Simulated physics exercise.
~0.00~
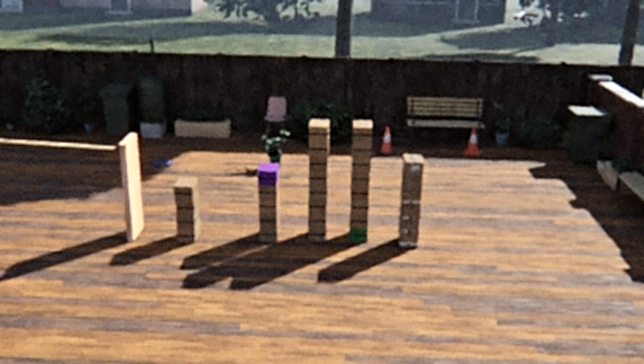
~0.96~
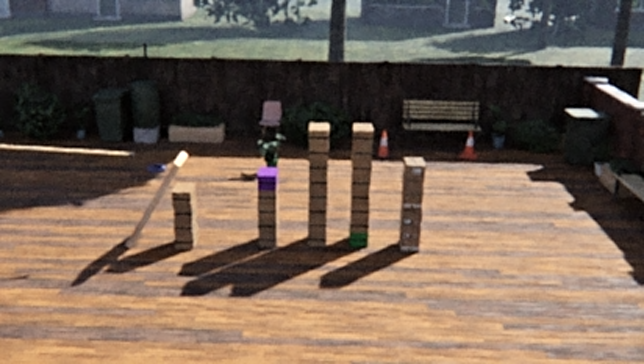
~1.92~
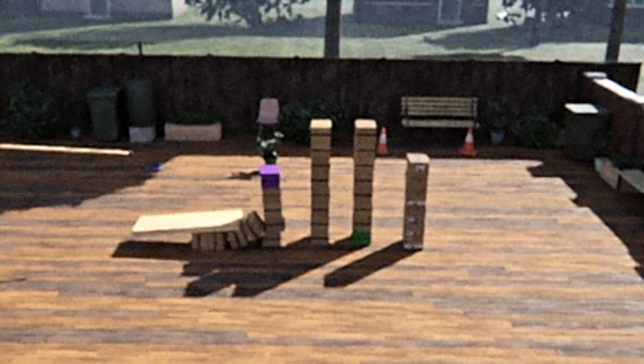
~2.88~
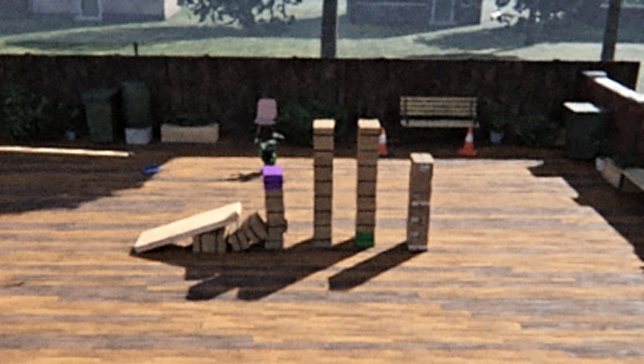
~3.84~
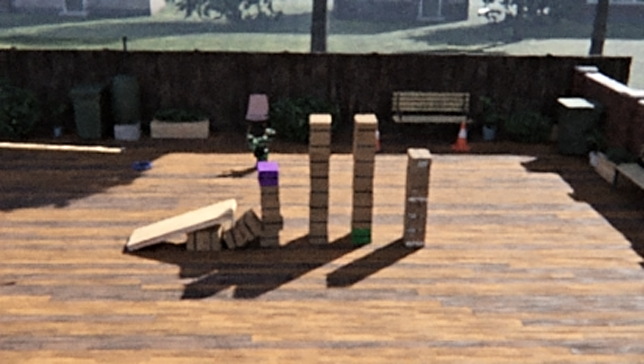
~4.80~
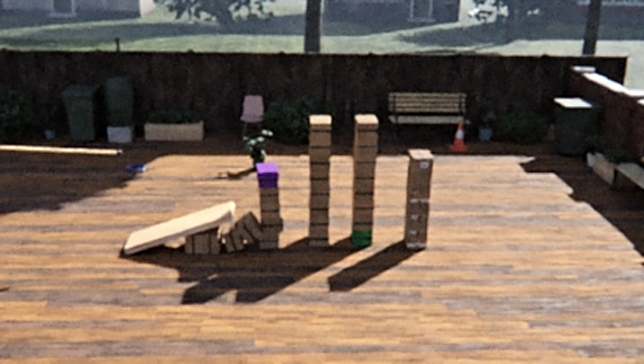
A tall board tips right and topples the shortest carton column, leaving the others standing.
